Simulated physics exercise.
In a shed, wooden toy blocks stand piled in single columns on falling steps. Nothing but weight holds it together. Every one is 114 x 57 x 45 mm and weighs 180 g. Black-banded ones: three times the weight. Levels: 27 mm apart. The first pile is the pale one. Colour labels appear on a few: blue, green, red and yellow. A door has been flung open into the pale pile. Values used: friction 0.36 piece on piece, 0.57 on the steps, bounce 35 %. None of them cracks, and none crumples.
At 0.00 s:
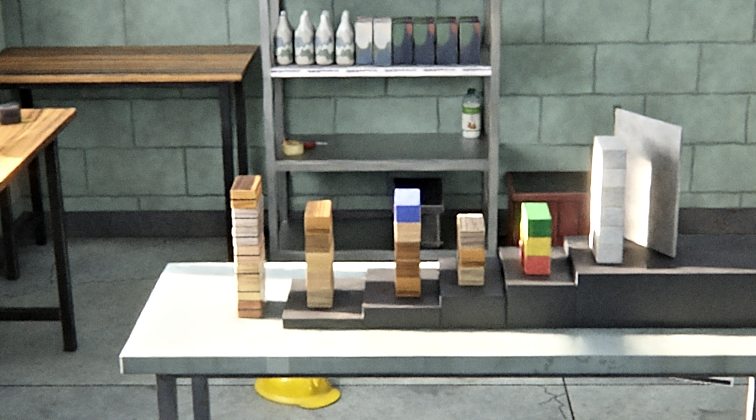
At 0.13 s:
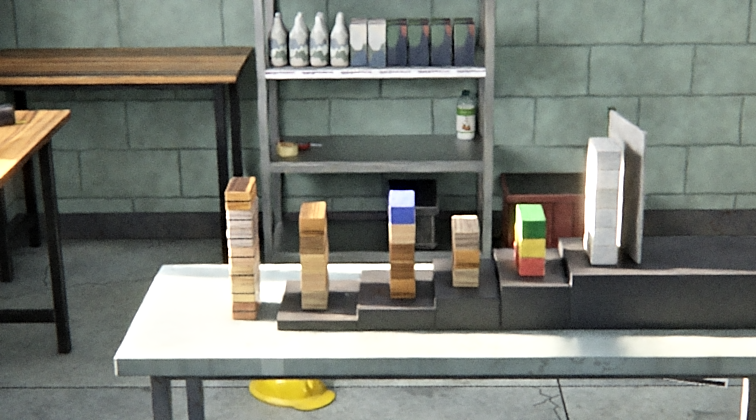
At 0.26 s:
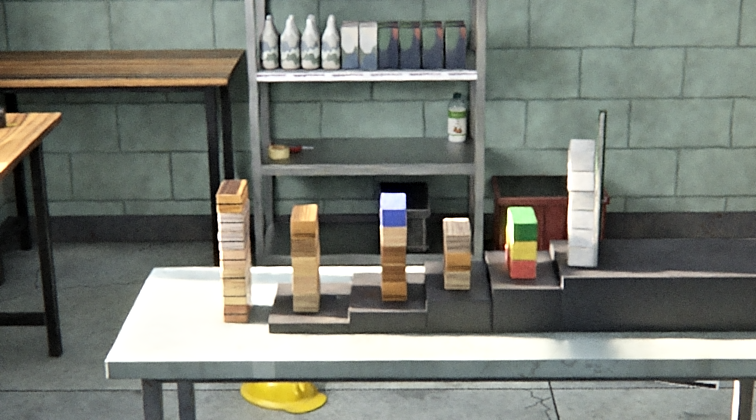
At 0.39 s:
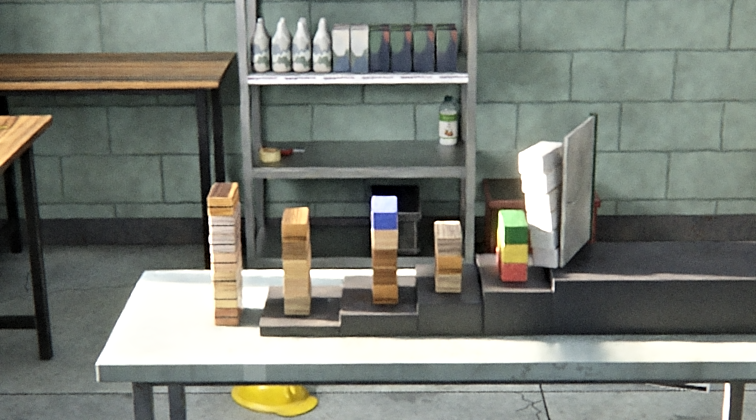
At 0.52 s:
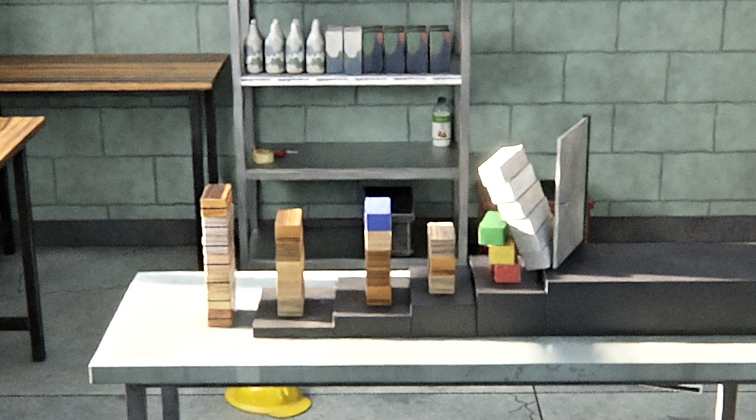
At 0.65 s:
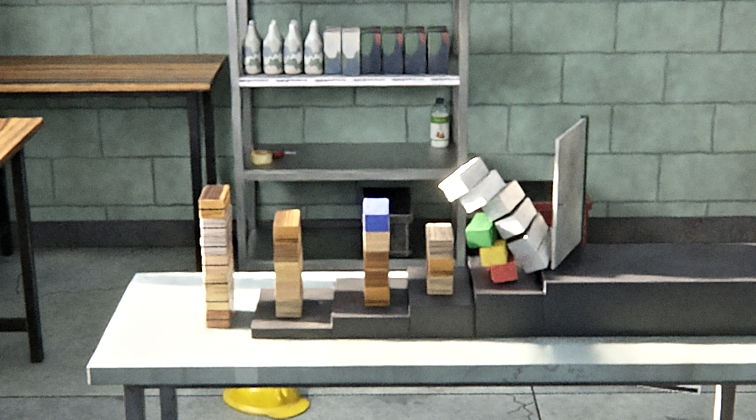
The clip opens on single-column stacks of wooden blocks standing on dark steps on a table, with a grey panel swinging toward the tall pale stack at the right. The panel pushes into the pale stack, which leans left into the coloured stack, shifting the green and yellow blocks, then the red one.
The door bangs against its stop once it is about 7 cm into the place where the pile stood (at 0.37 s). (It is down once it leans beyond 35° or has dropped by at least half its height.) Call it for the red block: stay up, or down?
Not down.
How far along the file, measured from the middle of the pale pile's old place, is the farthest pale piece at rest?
About 56 cm.
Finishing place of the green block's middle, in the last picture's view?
Around (443, 256).
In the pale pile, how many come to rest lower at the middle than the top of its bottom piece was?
I count 5 of the pale pieces.
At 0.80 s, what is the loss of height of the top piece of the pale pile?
The top piece is some 14 centimetres lower than at the start.
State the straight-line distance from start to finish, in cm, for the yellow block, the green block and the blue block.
Approx. shifts in cm - yellow: 10; green: 16; blue: 2.
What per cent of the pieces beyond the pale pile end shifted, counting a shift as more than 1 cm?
That comes to 35 in a hundred.
After 0.80 s, 3 of the pale pile down; none of the 23 other blocks down, 4 disturbed; red block 14° from how it stood; yellow block 14° from how it stood.
After 1.04 s, 6 of the pale pile down; 2 of the 23 other blocks down; red block 11° from how it stood; yellow block 48° from how it stood.
After 1.74 s, 6 of the pale pile down; 3 of the 23 other blocks down; red block 5 mm from its place; green block 54° from how it stood, 55 mm lower.
In the end (2.4 s), 6 of the pale pile down; 4 of the 23 other blocks down; red block 5 mm from its place; yellow block on its side; green block on its side. From the last view, middles, red block near (502, 266), yellow block near (464, 265).
